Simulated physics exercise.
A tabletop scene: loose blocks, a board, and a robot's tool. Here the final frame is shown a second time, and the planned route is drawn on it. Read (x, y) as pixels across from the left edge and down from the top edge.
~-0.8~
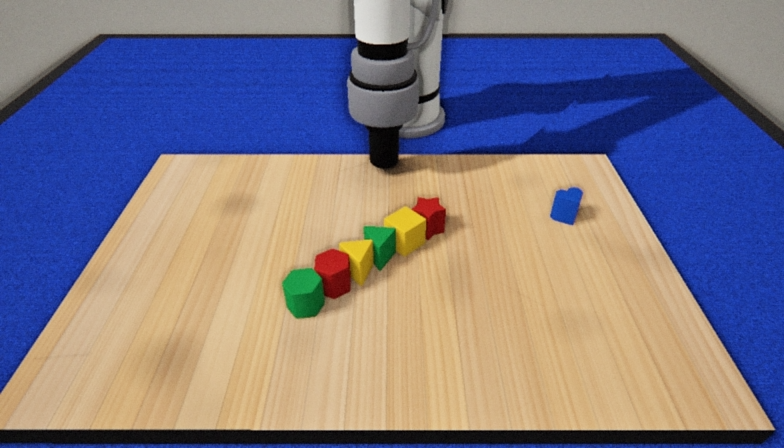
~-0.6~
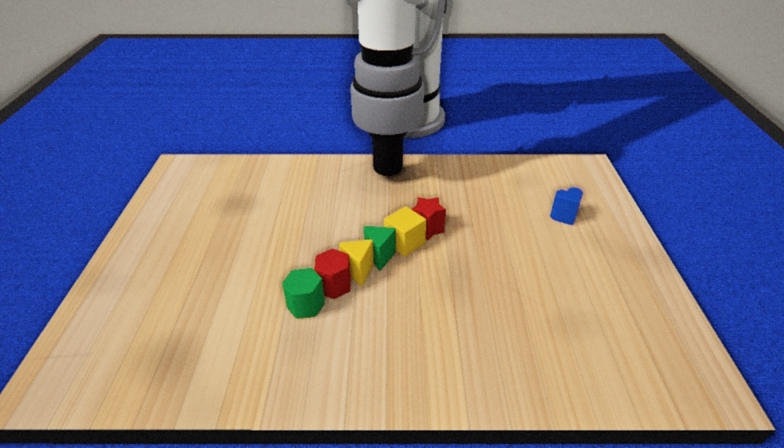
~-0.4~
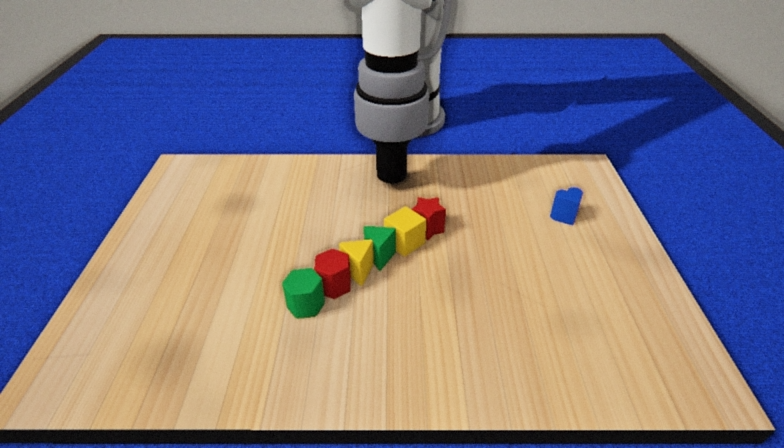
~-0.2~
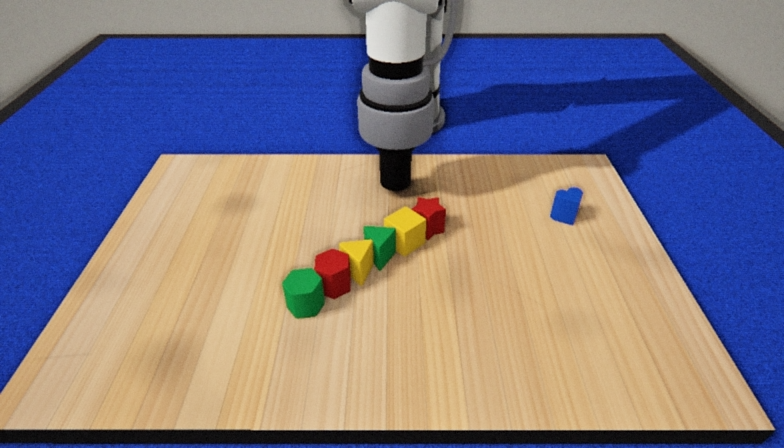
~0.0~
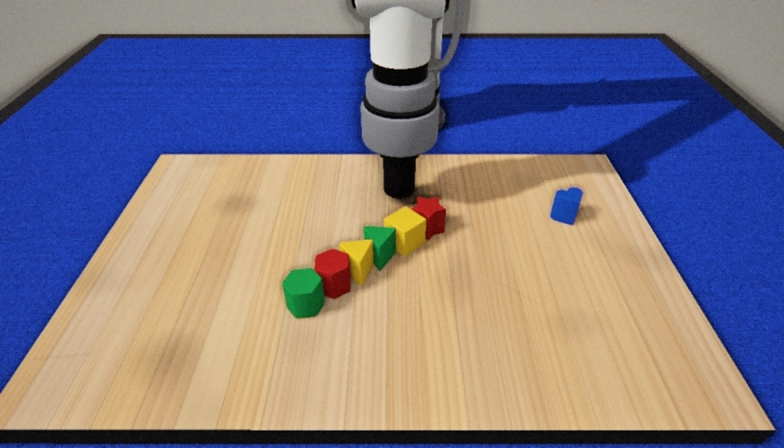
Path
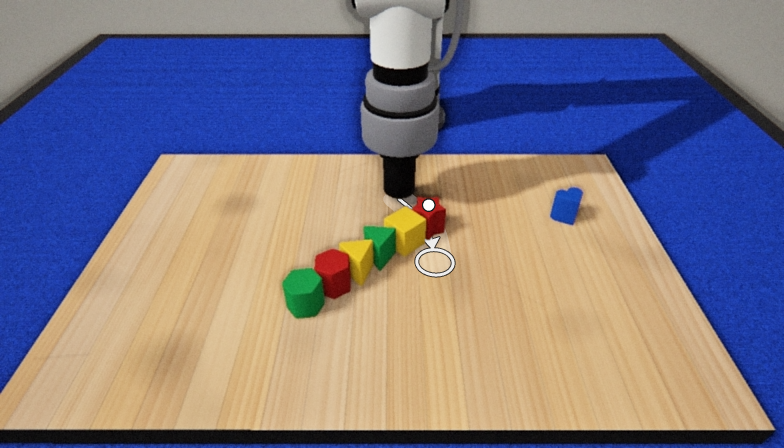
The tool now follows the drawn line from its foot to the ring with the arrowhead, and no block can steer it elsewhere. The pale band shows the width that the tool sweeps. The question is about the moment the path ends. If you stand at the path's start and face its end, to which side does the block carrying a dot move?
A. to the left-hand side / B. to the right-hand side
A (to the left-hand side)
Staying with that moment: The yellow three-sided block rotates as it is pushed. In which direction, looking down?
Viewed from above: Anti-clockwise.
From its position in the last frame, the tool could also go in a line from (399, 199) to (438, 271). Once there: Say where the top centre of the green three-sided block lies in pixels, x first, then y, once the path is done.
Somewhere near (384, 251).
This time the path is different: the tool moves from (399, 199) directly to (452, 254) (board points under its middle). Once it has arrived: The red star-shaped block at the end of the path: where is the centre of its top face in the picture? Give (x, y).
I predict (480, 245).
The drawn path runs from (399, 199) by way of (419, 216) and (430, 237) to (435, 262); the dot is on the red star-shaped block.
What follows on the original path. One third of the way, tool (419, 207); red star-shaped block (436, 211).
Two thirds of the way, tool (431, 229); yellow three-sided block (353, 249), turned 15° anticlockwise; green three-sided block (376, 235), turned 25° clockwise; yellow square piece (406, 226); red star-shaped block (455, 229), turned 40° anticlockwise.
At the end, tool (436, 253); yellow three-sided block (344, 246), turned 30° anticlockwise; green three-sided block (375, 240), turned 80° clockwise; yellow square piece (403, 247), turned 40° clockwise; red star-shaped block (469, 244), turned 75° anticlockwise.
